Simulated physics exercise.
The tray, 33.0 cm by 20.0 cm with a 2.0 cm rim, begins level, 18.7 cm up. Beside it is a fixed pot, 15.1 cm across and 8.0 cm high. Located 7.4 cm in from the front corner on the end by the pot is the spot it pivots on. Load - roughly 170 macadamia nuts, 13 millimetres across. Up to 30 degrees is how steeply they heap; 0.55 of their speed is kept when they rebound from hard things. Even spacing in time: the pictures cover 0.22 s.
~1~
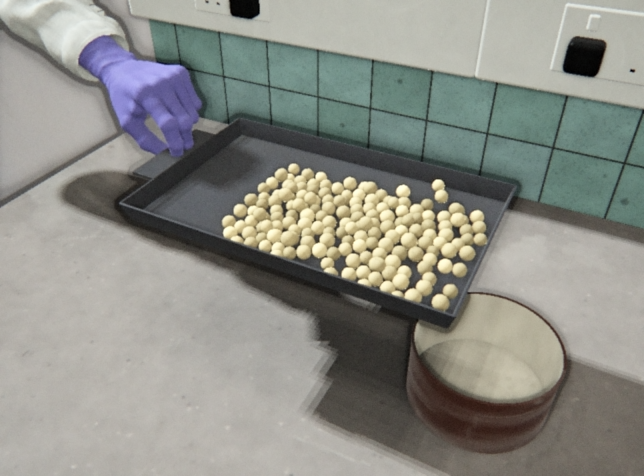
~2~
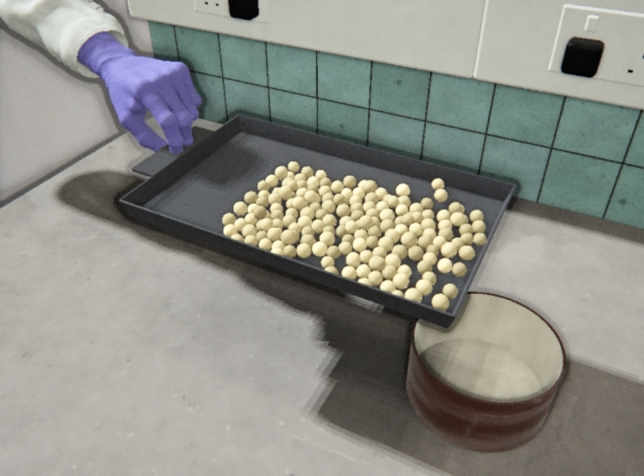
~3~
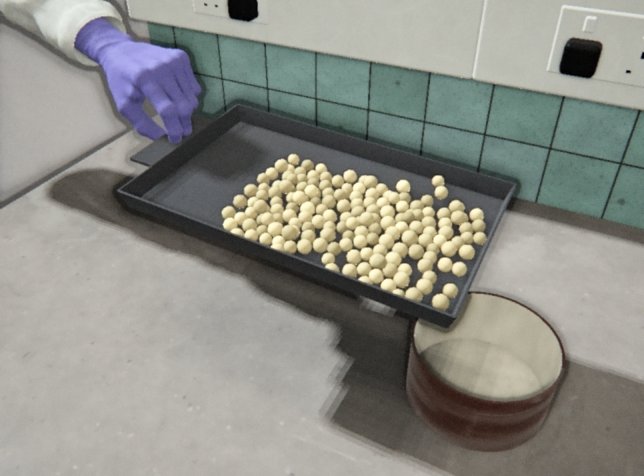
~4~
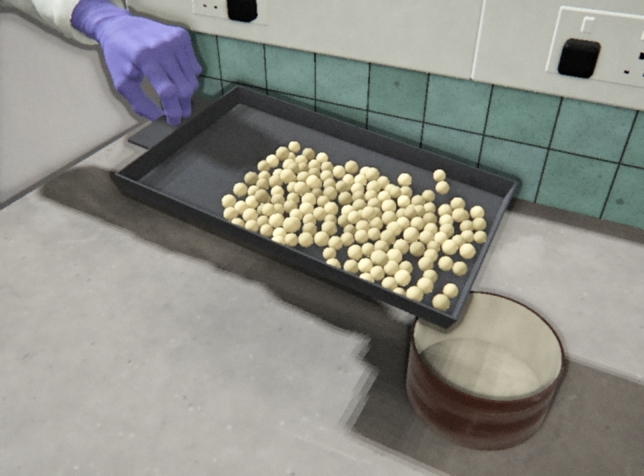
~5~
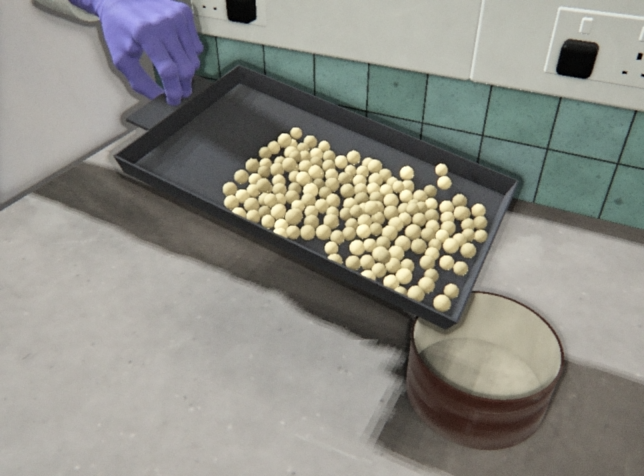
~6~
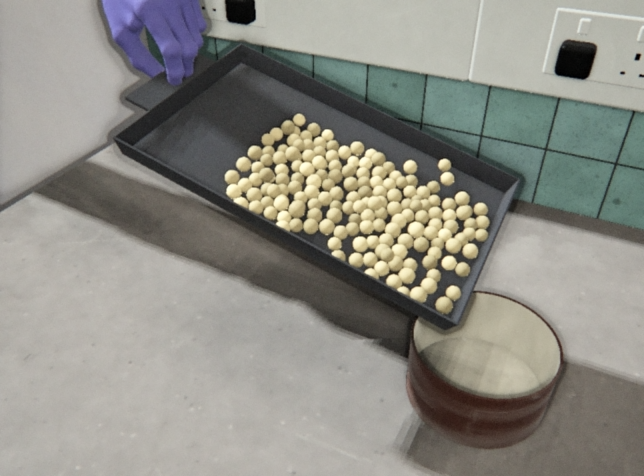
A purple-gloved hand in a white sleeve holds the left end of a dark grey tray above a pale grey counter, seen from above at an angle. Many round cream-coloured nuts lie across the tray's middle and right, with a brown-sided round pot below its right corner and green tiles and sockets behind. The hand steadily raises the left end, steepening the tray, while the nuts barely shift.
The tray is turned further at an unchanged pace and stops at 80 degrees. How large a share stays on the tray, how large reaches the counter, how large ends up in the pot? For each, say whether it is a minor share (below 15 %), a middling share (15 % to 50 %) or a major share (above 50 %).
I expect this. Tray - a minor share. Counter - a major share. Pot - a middling share.
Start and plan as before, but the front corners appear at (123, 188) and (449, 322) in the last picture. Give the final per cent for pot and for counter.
Split: Pot = 0, counter = 100.
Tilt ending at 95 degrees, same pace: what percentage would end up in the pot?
30 %.
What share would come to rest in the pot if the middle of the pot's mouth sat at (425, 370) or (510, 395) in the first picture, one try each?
Some 30 and 75 per cent.
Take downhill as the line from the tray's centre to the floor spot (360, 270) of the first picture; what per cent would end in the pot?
Something like 5 in a hundred.
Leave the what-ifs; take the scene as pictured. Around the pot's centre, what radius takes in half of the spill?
20 cm.
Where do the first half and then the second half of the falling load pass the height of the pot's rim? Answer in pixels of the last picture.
(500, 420) first, (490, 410) later, roughly.
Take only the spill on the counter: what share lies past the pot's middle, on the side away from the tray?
I reckon around 80 per cent.
Then, 0.29 s after the last picture, tilt 48 degrees; the tray holds 100 %, the pot 0 %.
Then, 0.49 s after the last picture, tilt 69 degrees; the tray holds 100 %, the pot 0 %.
Then, 0.80 s after the last picture, tilt 80 degrees; the tray holds 60 %, the pot 5 %.
In the end, tray 5 %, counter 65 %, pot 30 %.
